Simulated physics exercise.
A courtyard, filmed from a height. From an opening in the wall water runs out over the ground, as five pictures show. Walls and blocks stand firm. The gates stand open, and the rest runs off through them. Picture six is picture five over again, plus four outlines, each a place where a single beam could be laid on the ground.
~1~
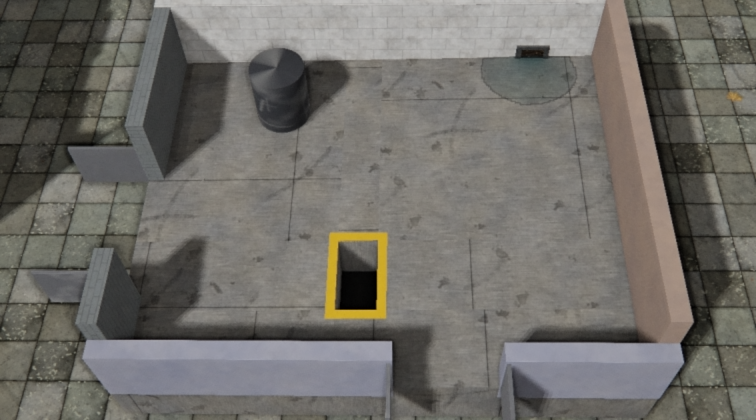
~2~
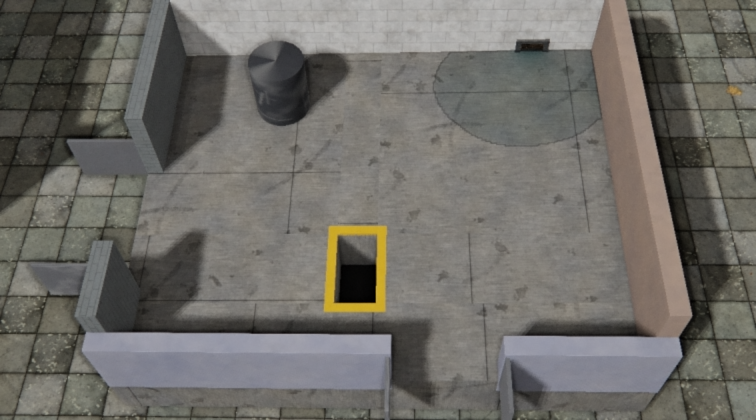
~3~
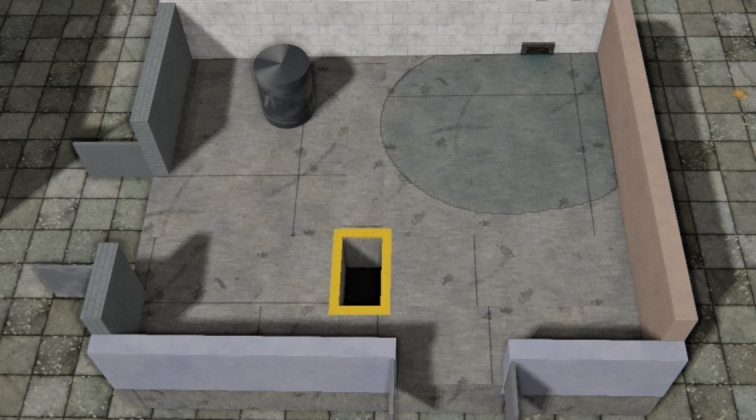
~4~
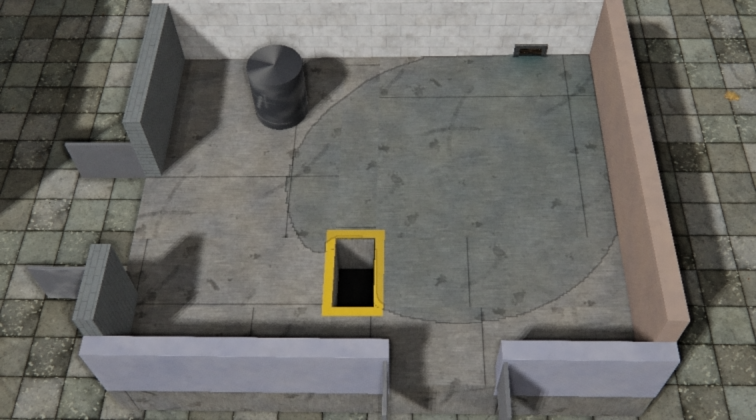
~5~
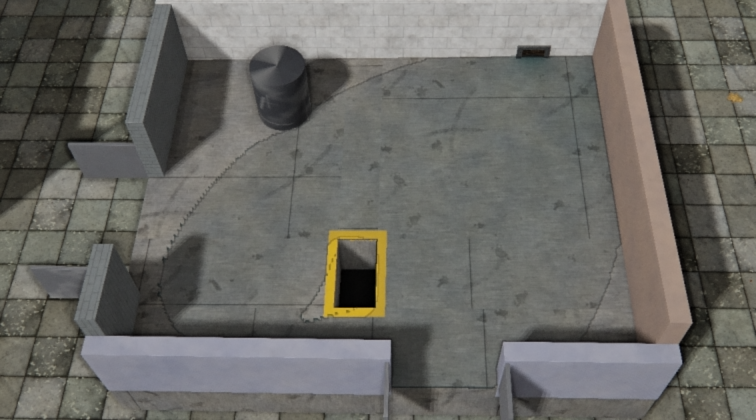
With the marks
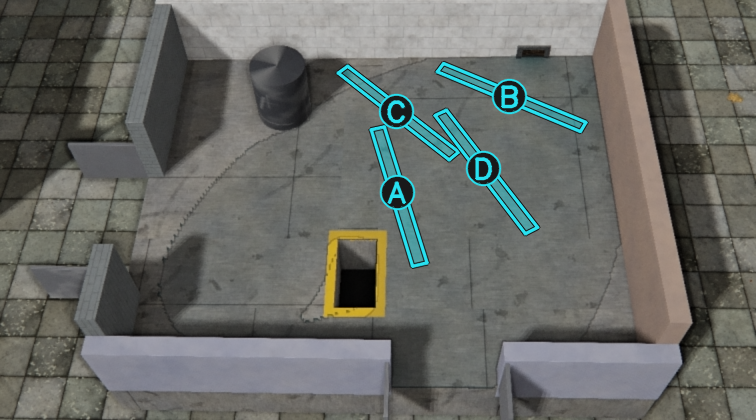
In a walled yard with open gaps in its walls, a dark wet patch spreads from a small opening at the back right, widening across the paving to the yellow-edged gully and then past it toward the left side.
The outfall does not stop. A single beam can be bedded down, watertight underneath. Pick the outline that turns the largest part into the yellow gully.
Place C.
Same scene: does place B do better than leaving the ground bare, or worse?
Place B is worse.
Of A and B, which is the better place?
The answer is B.
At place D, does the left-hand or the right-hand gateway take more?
The left one.
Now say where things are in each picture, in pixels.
In the first picture, outfall at (532, 52); yellow gully at (357, 274); open gate at (154, 236); open gate at (445, 369); front seen at (487, 81), 3 % of the ground wet; yellow gully still dry.
In the second picture, front seen at (525, 143), 12 % of the ground wet; yellow gully still dry.
In the third picture, front seen at (471, 206), 26 % of the ground wet; yellow gully still dry.
In the fourth picture, front seen at (412, 309), 48 % of the ground wet; yellow gully taking water.
In the fifth picture, front seen at (173, 296), 71 % of the ground wet; yellow gully taking water.
On the marked copy, A from (377, 128) to (419, 264); B from (440, 67) to (583, 126); C from (342, 69) to (453, 155); D from (440, 112) to (531, 230).
For place A, about 3 % of the stream goes into the yellow gully, about 97 % out by the gates.
For place B, about 10 % of the stream goes into the yellow gully, about 88 % out by the gates.
For place C, about 27 % of the stream goes into the yellow gully, about 72 % out by the gates.
For place D, about 7 % of the stream goes into the yellow gully, about 93 % out by the gates.
